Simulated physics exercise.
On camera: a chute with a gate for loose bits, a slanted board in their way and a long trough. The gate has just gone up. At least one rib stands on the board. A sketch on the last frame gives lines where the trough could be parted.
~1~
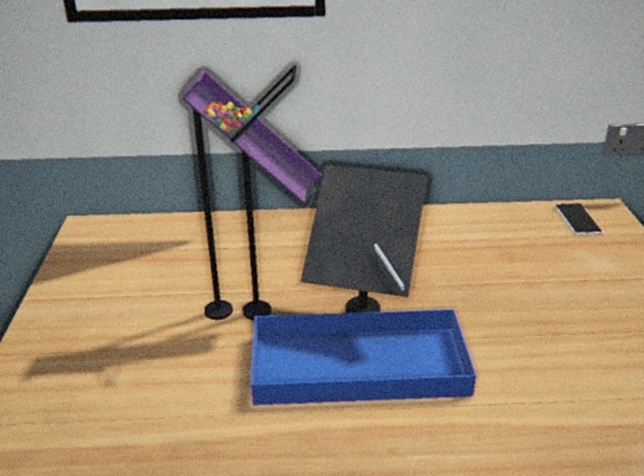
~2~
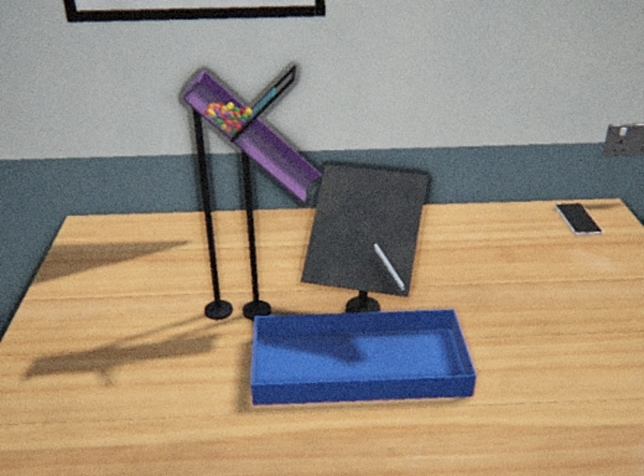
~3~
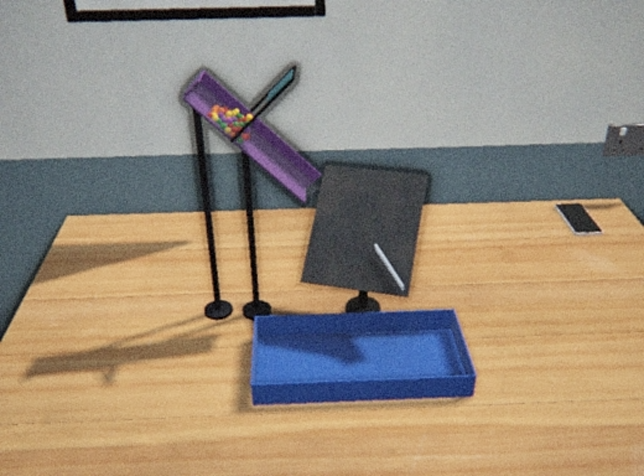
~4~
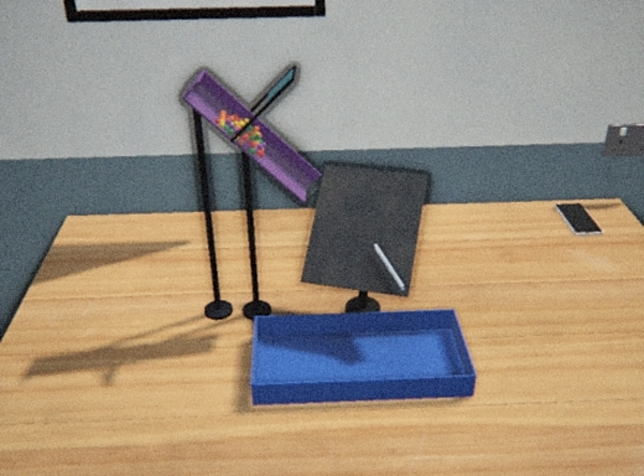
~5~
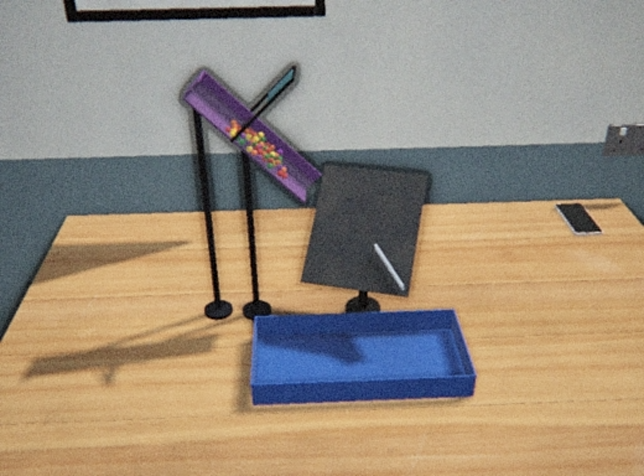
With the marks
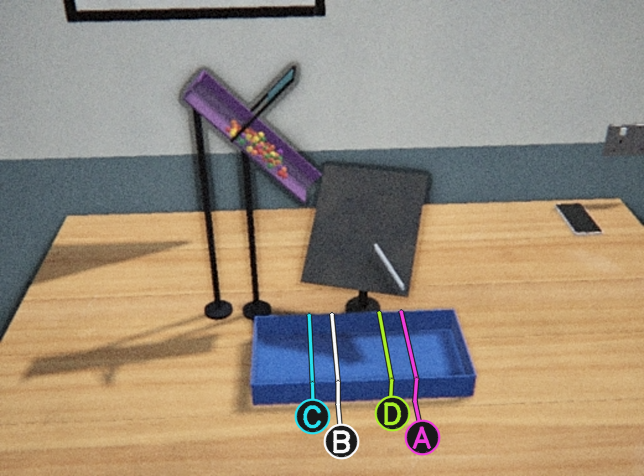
Small colourful beads slid down a sloping purple chute to the right after its gate opened, stretching into a loose line, while the dark slanted board and the empty blue trough below stayed still.
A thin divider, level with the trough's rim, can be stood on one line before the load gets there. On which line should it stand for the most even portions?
I would pick line D.
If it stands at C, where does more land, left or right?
Right.
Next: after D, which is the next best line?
It is A.
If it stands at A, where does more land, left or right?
Left.
On the marked copy, line A crosses the front rim at (416, 378); line B crosses the front rim at (338, 381); line C crosses the front rim at (312, 382); line D crosses the front rim at (391, 379).
If A is chosen, of what is caught, the larger part on the left of the divider, roughly a quarter on the right.
If B is chosen, of what is caught, about a tenth on the left of the divider, the larger part on the right.
If C is chosen, of what is caught, about a tenth on the left of the divider, almost all on the right.
If D is chosen, of what is caught, roughly half on the left of the divider, roughly half on the right.
